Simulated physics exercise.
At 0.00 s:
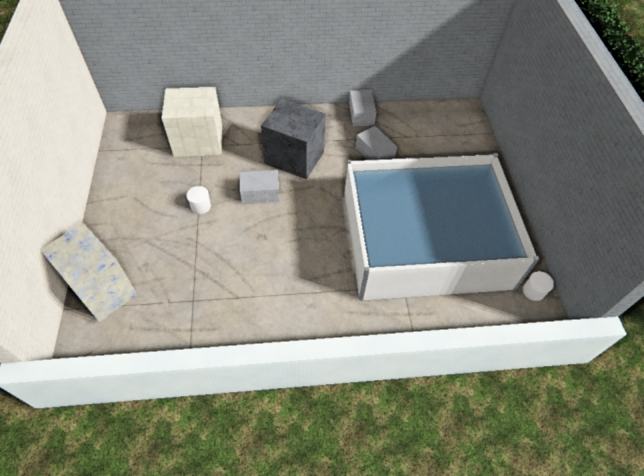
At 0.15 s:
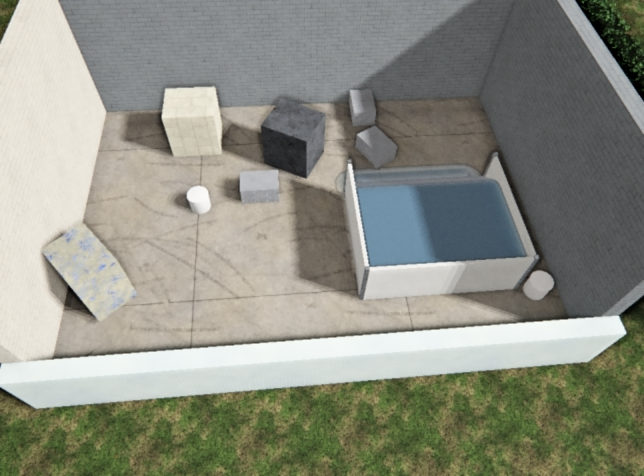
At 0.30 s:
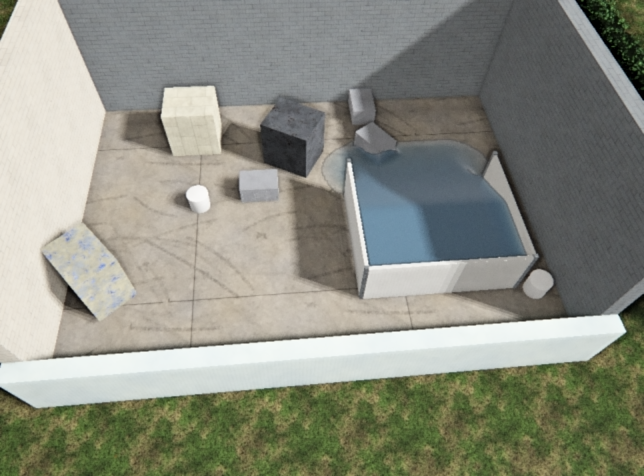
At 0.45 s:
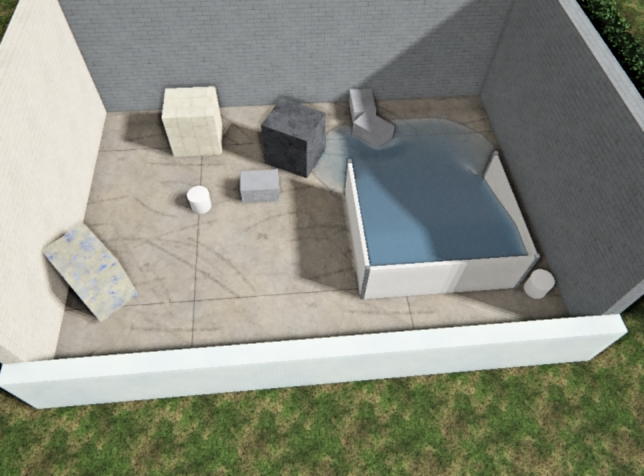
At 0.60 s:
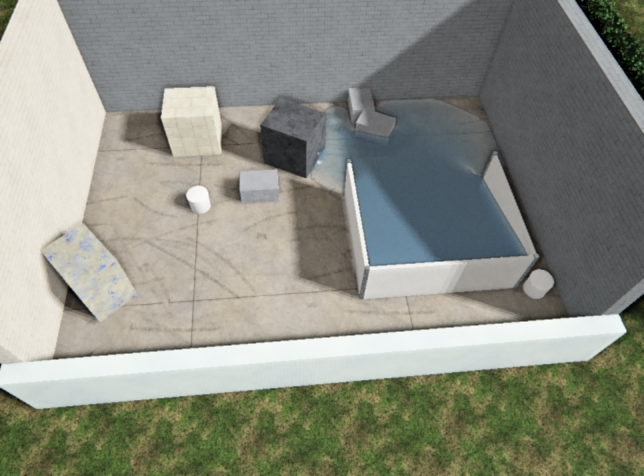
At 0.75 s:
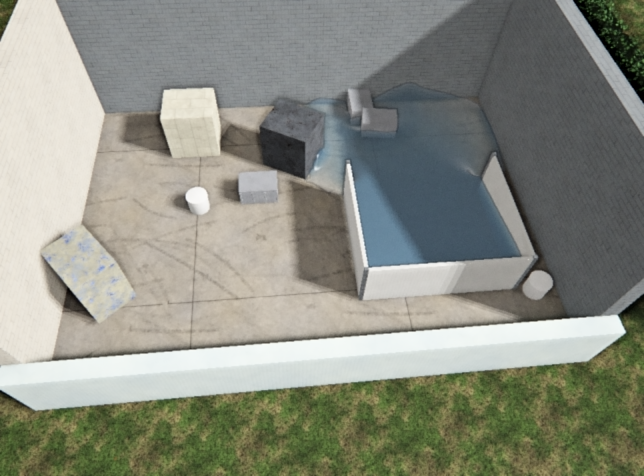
Water pouring from the open back of a white-walled pool, spreading across a walled yard and pushing a small grey block backward.
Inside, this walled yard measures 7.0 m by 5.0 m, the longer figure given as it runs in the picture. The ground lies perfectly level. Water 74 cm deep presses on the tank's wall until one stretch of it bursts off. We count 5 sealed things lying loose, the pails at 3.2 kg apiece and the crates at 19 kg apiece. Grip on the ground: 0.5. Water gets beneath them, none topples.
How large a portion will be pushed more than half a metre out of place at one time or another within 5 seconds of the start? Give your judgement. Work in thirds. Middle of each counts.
The share is at least two thirds.
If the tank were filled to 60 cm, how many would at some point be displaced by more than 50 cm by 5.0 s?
The count would be 4.
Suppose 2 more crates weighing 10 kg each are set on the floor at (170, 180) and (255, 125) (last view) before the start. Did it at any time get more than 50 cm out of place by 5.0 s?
Respectively: Doesn't reach it; tops it.
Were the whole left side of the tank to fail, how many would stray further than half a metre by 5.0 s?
Then the count would be 3.
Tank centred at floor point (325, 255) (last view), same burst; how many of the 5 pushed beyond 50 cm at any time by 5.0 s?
The answer would then be 5.
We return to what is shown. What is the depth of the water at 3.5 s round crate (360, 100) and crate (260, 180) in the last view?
13 and 5 cm.
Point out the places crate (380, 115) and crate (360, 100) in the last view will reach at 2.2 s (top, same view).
First near (387, 89), second near (321, 96).
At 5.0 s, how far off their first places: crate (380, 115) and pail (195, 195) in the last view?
Shifts in order: 120 cm; 200 cm.
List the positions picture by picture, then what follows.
A crate at (377, 141), on the bottom; a crate at (363, 101), on the bottom; water covers 3.9 m2; 0 of 5 have shifted, in the first picture.
A crate at (377, 140) rests on the ground; a crate at (363, 101), on the bottom; 5.1 m2 under water; 0 of 5 have shifted, in the second picture.
A crate at (376, 137) rests on the ground, 7 cm from its start; a crate at (362, 100) rests on the ground; 6.6 m2 under water; 1 of 5 have shifted, in the third picture.
A crate at (374, 124) rests on the ground, 35 cm from its start; a crate at (363, 100), on the bottom; water covers 8.3 m2; 1 of 5 have shifted, in the fourth picture.
A crate at (376, 120), on the bottom, 44 cm from its start; a crate at (362, 98), on the bottom, 5 cm from its start; 10.2 m2 under water; 2 of 5 have shifted, in the fifth picture.
A crate at (380, 116), afloat, 53 cm from its start; a crate at (361, 99) rests on the ground, 5 cm from its start; water covers 11.1 m2; 2 of 5 have shifted, in the sixth picture.
After 1.1 s 1 of 5 are over 50 cm from their spots; 2 afloat.
After 2.2 s 2 of 5 are over 50 cm from their spots; 2 afloat.
After 3.5 s 4 of 5 are over 50 cm from their spots; 3 afloat.
After 5.0 s 5 of 5 are over 50 cm from their spots, and 5 have been at some point; 2 afloat.
